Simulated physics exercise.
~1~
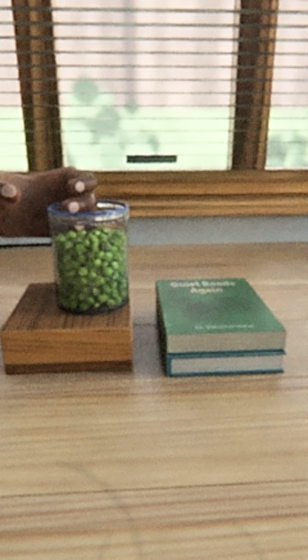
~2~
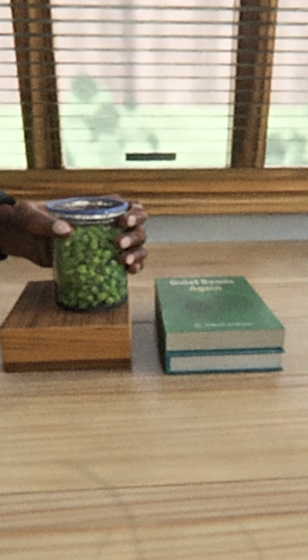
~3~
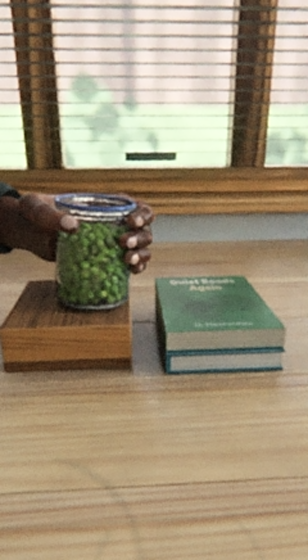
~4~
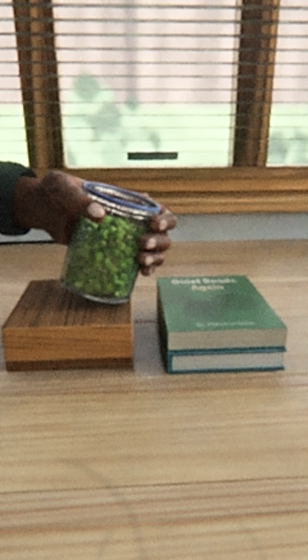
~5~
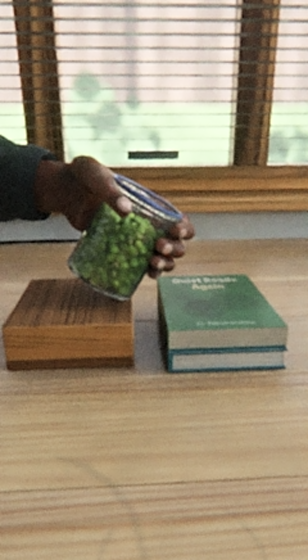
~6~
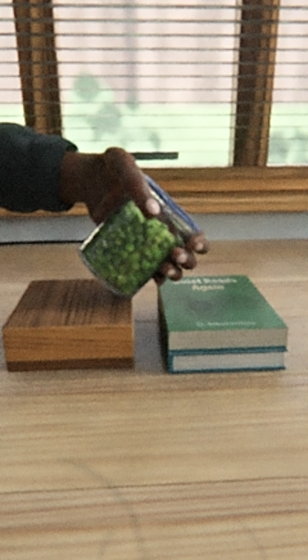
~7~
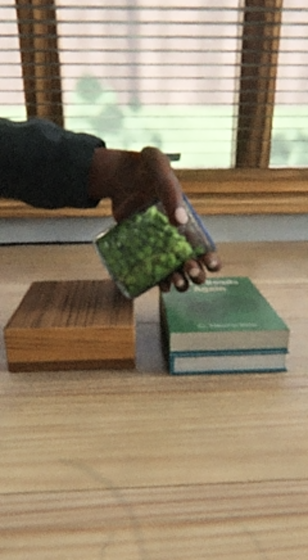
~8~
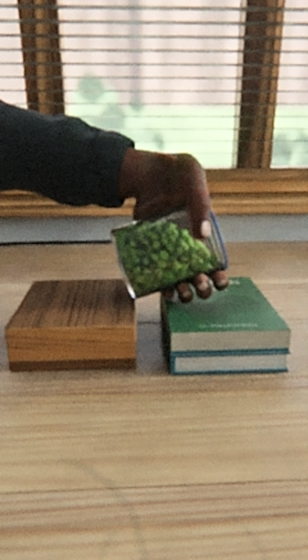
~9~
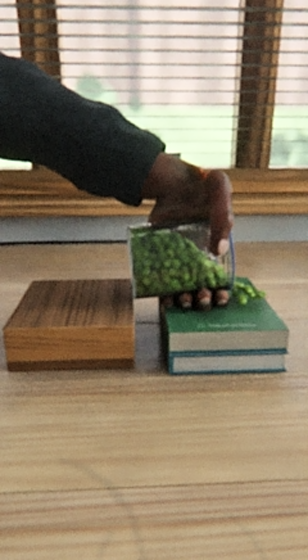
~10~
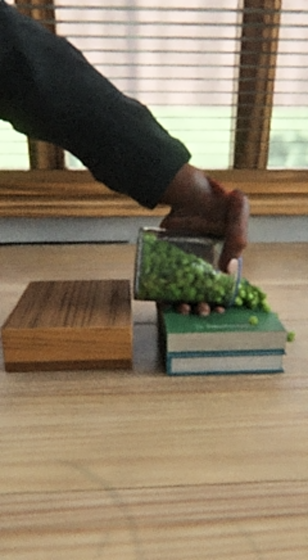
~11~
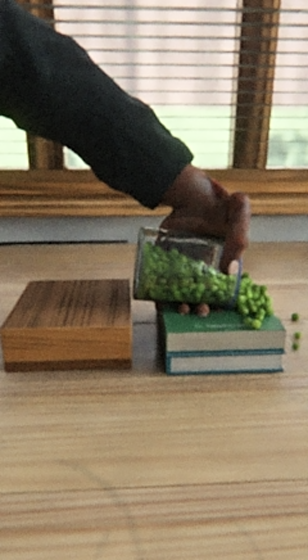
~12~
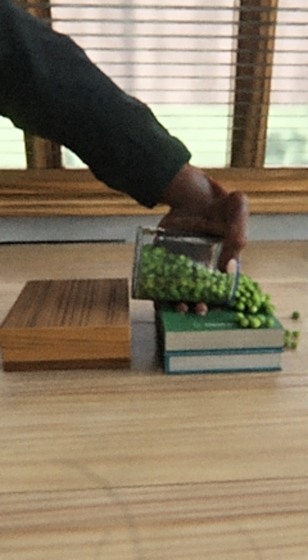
In the video, a hand lifts an open clear jar of green dried peas from a wooden block, tilting it rightward until it lies sideways on two stacked books. Some peas spill onto the top book, a few dropping beyond its right edge, while most stay inside.
